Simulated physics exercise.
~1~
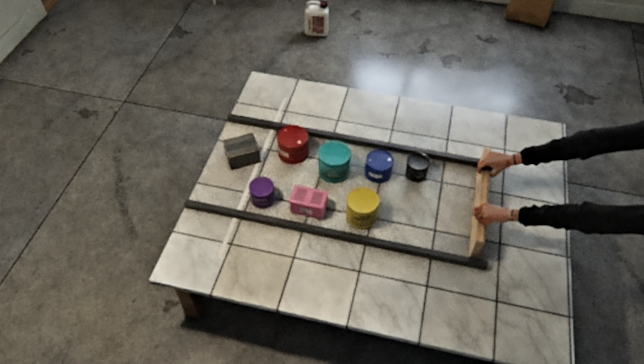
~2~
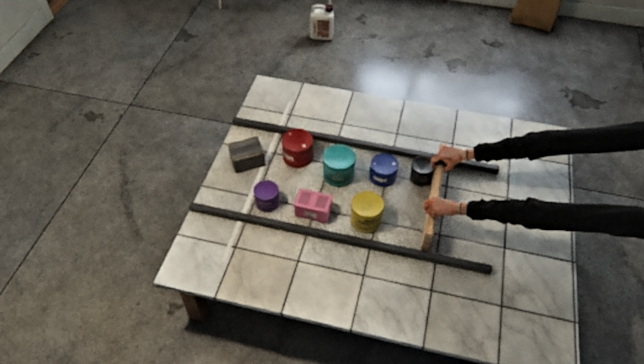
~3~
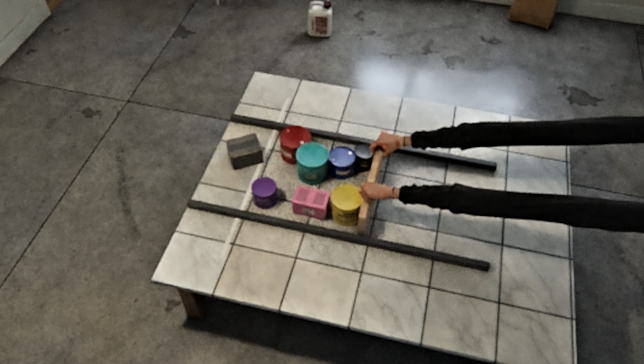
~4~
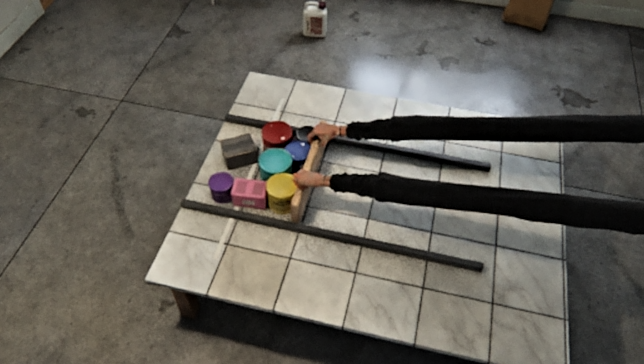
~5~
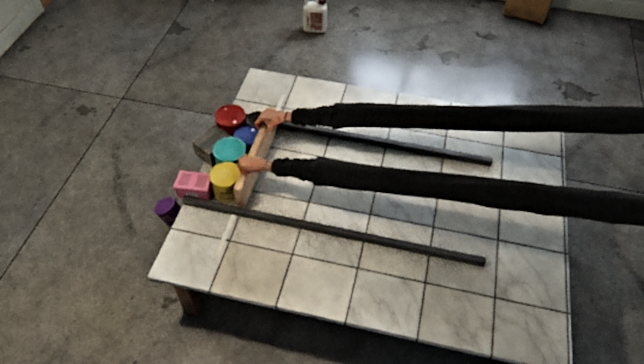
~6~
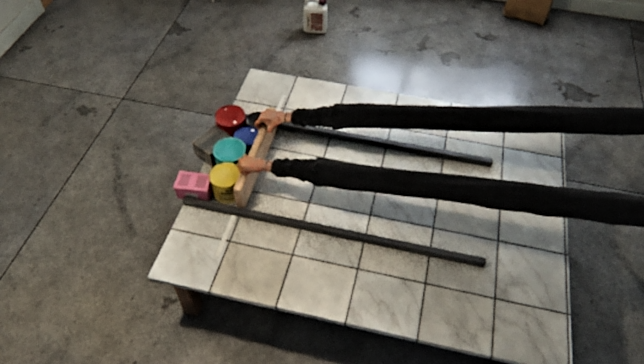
A wooden plank, pushed by two hands in dark sleeves, swept left between two dark rails on a tiled platform, bunching colourful tubs and blocks together until the purple one tipped off the left end and the rest stayed crowded at the edge.
